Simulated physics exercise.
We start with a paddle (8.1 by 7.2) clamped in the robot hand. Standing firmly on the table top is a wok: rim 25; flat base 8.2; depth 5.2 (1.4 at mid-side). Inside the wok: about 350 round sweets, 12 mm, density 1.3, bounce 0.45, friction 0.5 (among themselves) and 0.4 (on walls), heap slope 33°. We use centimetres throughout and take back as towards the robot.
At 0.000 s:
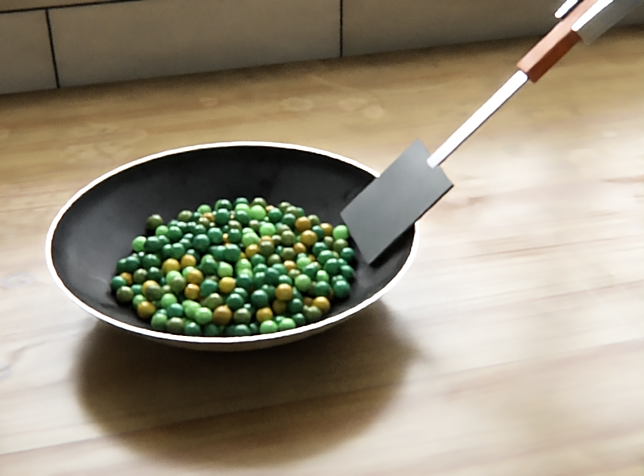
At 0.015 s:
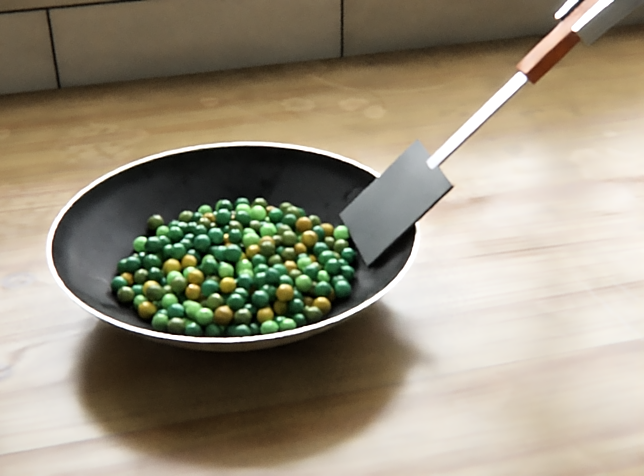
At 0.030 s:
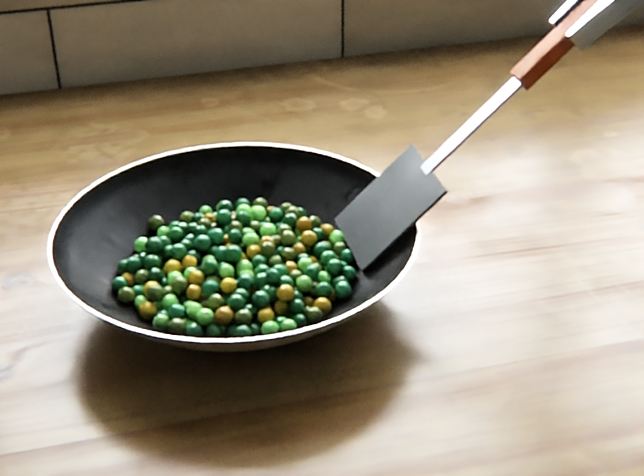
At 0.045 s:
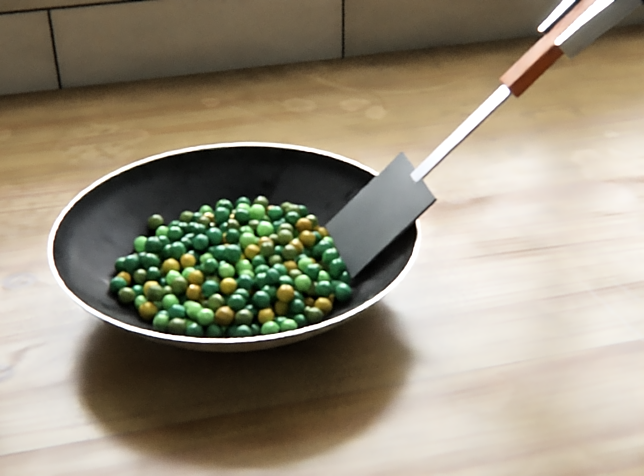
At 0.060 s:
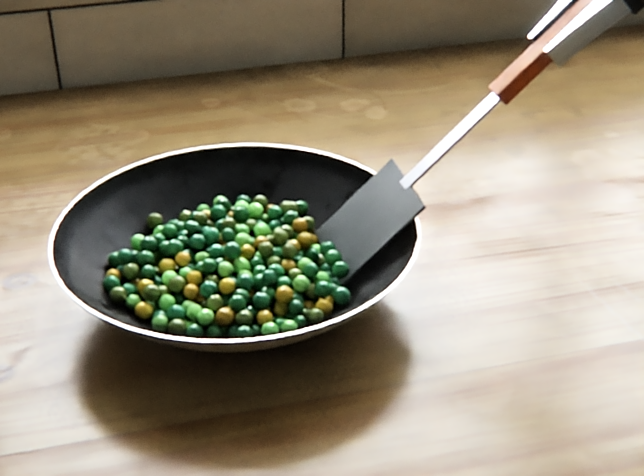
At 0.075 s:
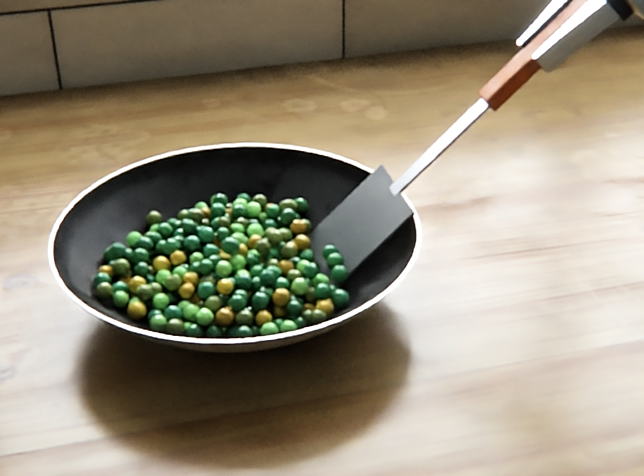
A robot-held paddle slides down leftward into a wok, nudging green and yellow balls left.
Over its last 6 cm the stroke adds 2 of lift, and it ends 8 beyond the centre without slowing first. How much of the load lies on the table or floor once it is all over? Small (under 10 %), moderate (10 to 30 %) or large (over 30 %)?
Moderate.
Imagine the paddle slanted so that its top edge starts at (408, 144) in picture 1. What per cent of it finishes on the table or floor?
Roughly 25 percent ends on the table or floor.
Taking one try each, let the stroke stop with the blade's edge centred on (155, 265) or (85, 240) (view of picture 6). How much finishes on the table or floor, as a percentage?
Respectively about 5 and 40 percent end on the table or floor.
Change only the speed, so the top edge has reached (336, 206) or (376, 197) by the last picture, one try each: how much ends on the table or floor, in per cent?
55 % and 35 %.
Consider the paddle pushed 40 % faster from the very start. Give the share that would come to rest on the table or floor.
Near 35 %.
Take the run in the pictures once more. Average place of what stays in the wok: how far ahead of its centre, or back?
The kept load is shifted forward by about 4.0 cm.
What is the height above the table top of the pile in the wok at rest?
Peak at rest, approximately 6.5 centimetres.
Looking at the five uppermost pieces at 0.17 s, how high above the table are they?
I'd put them at about 5 centimetres above the table.
After 0.17 s, sloping 43°, highest piece 5 above the table; 349 in the wok.
After 0.27 s, sloping 43°, highest piece 7 above the table; 347 in the wok, 2 on the blade or in flight.
After 0.52 s, sloping 43°, highest piece 7 above the table; 286 in the wok, 60 on the table or floor, 3 on the blade or in flight.
After 1.57 s, sloping 43°, highest piece 6 above the table; 282 in the wok, 67 on the table or floor.
In the end, 282 in the wok, 67 on the table or floor. That is 19 % on the table or floor.
